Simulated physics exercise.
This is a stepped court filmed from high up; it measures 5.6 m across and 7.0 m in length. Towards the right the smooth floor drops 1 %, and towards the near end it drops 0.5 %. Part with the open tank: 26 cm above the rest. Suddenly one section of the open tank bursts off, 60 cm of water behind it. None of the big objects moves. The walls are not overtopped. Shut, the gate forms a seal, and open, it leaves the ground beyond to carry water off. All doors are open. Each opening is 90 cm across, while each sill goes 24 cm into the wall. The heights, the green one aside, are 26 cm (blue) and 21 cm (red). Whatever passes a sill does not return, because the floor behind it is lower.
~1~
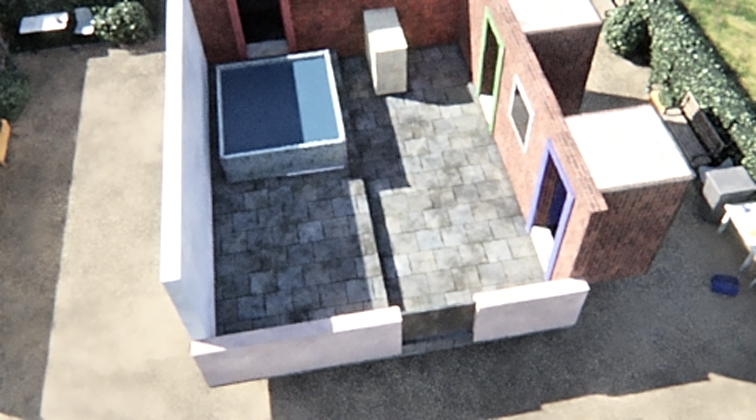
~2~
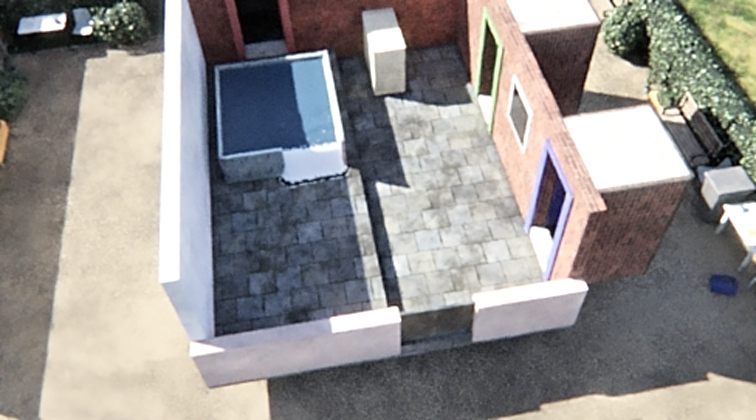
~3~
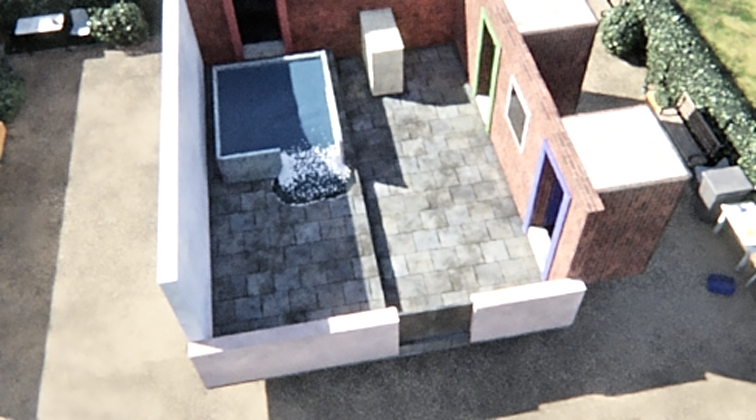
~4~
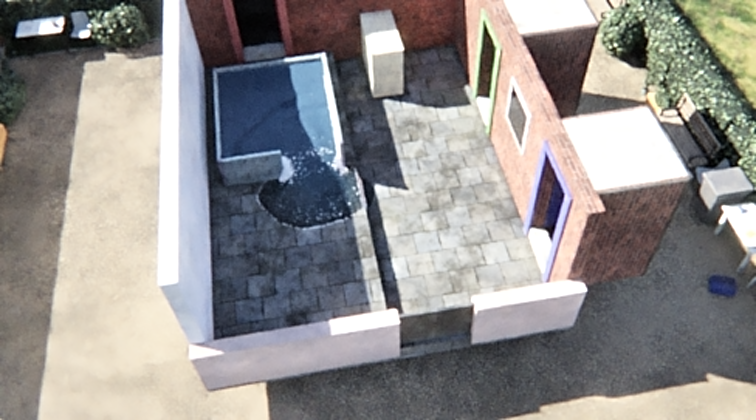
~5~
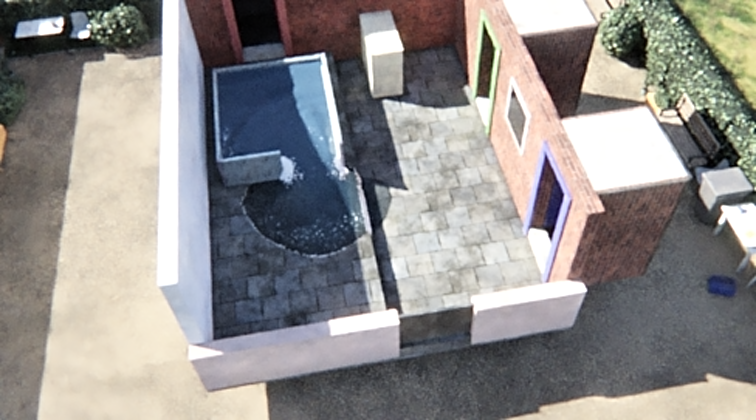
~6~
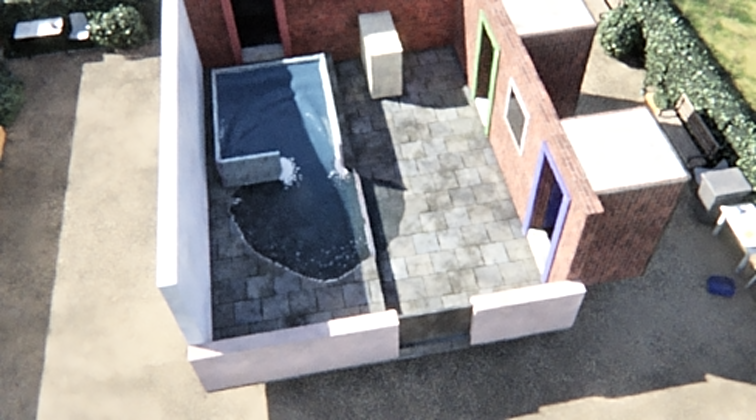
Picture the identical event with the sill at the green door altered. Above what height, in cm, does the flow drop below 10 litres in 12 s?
About 11.5 cm.
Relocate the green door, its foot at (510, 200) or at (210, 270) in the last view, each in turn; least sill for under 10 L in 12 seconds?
Roughly 10.0 cm for the first and 7.0 cm for the second.
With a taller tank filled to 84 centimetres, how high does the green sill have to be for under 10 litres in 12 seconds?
Around 20 cm high.
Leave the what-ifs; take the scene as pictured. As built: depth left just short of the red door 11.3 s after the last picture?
About 2.0 centimetres deep.
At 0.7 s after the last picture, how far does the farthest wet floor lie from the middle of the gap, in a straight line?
Reach: Approx. 3.8 m.
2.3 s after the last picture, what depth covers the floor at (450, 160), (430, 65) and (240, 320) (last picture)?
About 0, 0 and 22 cm.
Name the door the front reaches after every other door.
The red door.
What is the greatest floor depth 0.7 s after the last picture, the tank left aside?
Roughly 37 cm.
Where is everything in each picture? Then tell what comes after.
In the first picture, still water, 60 cm deep, in the open tank at (278, 104); the green door at (490, 76) is dry.
In the second picture, the front is at (288, 183), 0.3 m from the gap at (314, 162); 0.2 m2 of floor is wet, 60 cm left at the back.
In the third picture, the front is at (299, 202), 0.7 m from the gap at (312, 163); 0.8 m2 of floor is wet, 60 cm left at the back.
In the fourth picture, the gap is at (313, 165), the front 1.2 m out at (299, 225); the back of the open tank holds 60 cm.
In the fifth picture, the front is at (320, 253), 1.9 m from the gap at (312, 165); 3.2 m2 of floor is wet, 60 cm left at the back.
In the sixth picture, water pours out at (311, 166) and has run 2.4 m, to (322, 276); about 4 cm deep outside, 60 cm at the back; the green door at (485, 79), 3.8 m from the gap, is still 2.8 m from the nearest water.
Then, 0.7 s after the last picture water covers 35 % of the floor, deepest (37 cm) near (323, 176); it has not reached the green door.
Then, 2.3 s after the last picture water covers 50 % of the floor, deepest (38 cm) near (534, 313); it has not reached the green door.
Then, 11.3 s after the last picture water covers 95 % of the floor, deepest (18 cm) near (544, 311); 17 cm at the green door, 10 litres in over its 11 cm sill.
At the green door as built, the water peaked near 17 cm, 11.1 s after the last picture.
Run again over the same 12 s with other heights there, 15 litres in over 9.5 cm, 5 litres over 13 cm. The limit of 10 litres is kept from about 11.5 cm up.
